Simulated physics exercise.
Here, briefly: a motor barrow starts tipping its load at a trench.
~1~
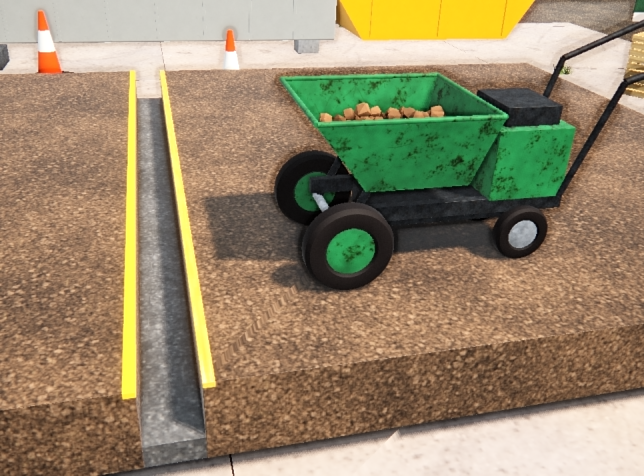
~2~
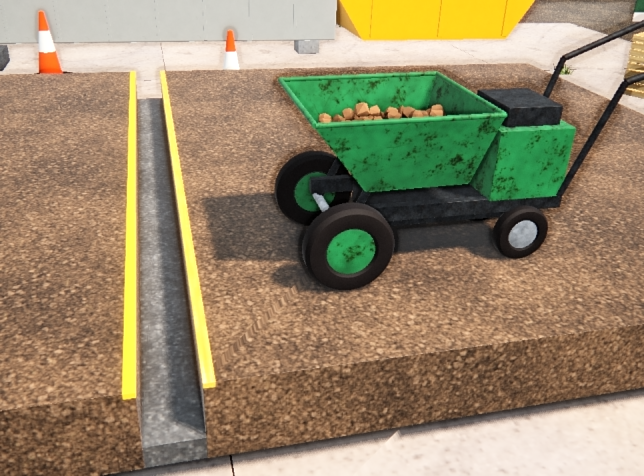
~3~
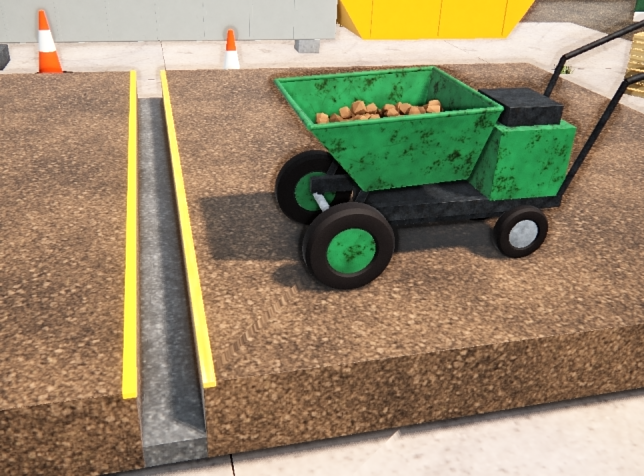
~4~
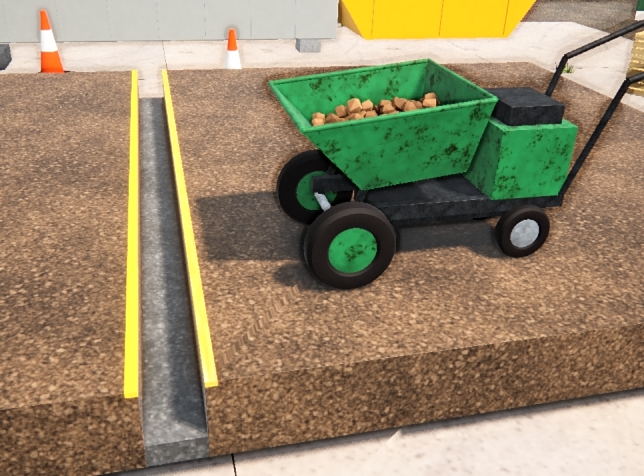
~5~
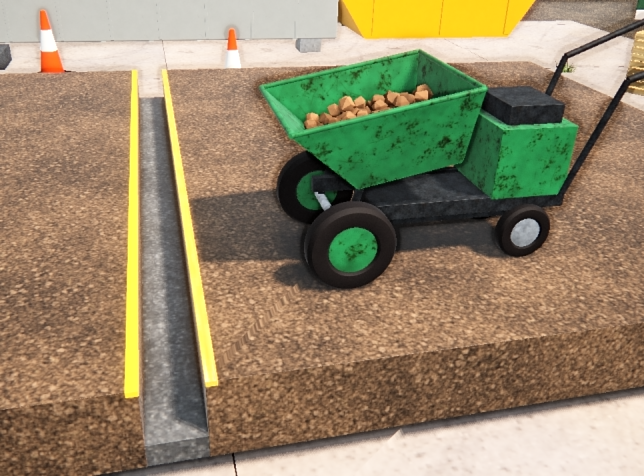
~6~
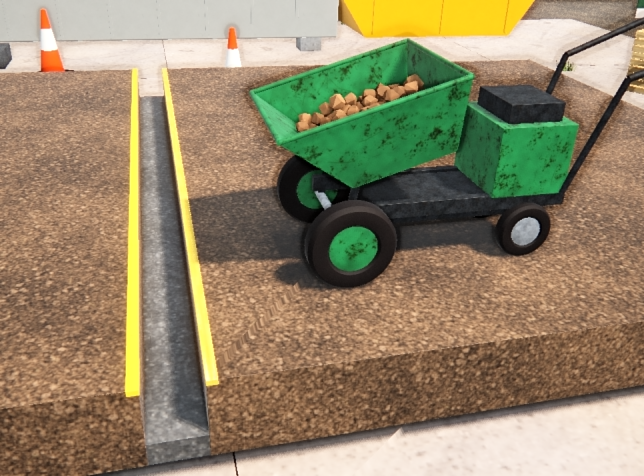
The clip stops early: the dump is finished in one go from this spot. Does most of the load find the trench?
Trench holds most.
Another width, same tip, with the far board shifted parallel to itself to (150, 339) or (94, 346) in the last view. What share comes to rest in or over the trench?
Estimated share: Try 1 approx. 80 in a hundred, try 2 approx. 100 in a hundred.
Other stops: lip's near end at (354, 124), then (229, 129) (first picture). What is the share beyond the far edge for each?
About 0 % and 90 %.
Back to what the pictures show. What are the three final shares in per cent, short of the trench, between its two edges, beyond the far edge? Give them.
Shares - short: 0 %, between: 95 %, beyond: 5 %.
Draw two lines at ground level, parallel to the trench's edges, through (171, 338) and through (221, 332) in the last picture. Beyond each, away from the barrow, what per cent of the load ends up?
Some 50 and some 100 per cent, respectively.
Soon, skip tipped steeply; all in the skip.
A while on, skip tipped right over; nearly all in the skip; a stray few short of the trench; a small part in or heaped over the trench.
Towards the end, skip tipped right over; about a third in the skip; a small part short of the trench; about two thirds in or heaped over the trench; a stray few beyond it.
Finally, skip tipped right over; a stray few short of the trench; nearly all in or heaped over the trench; a small part beyond it.
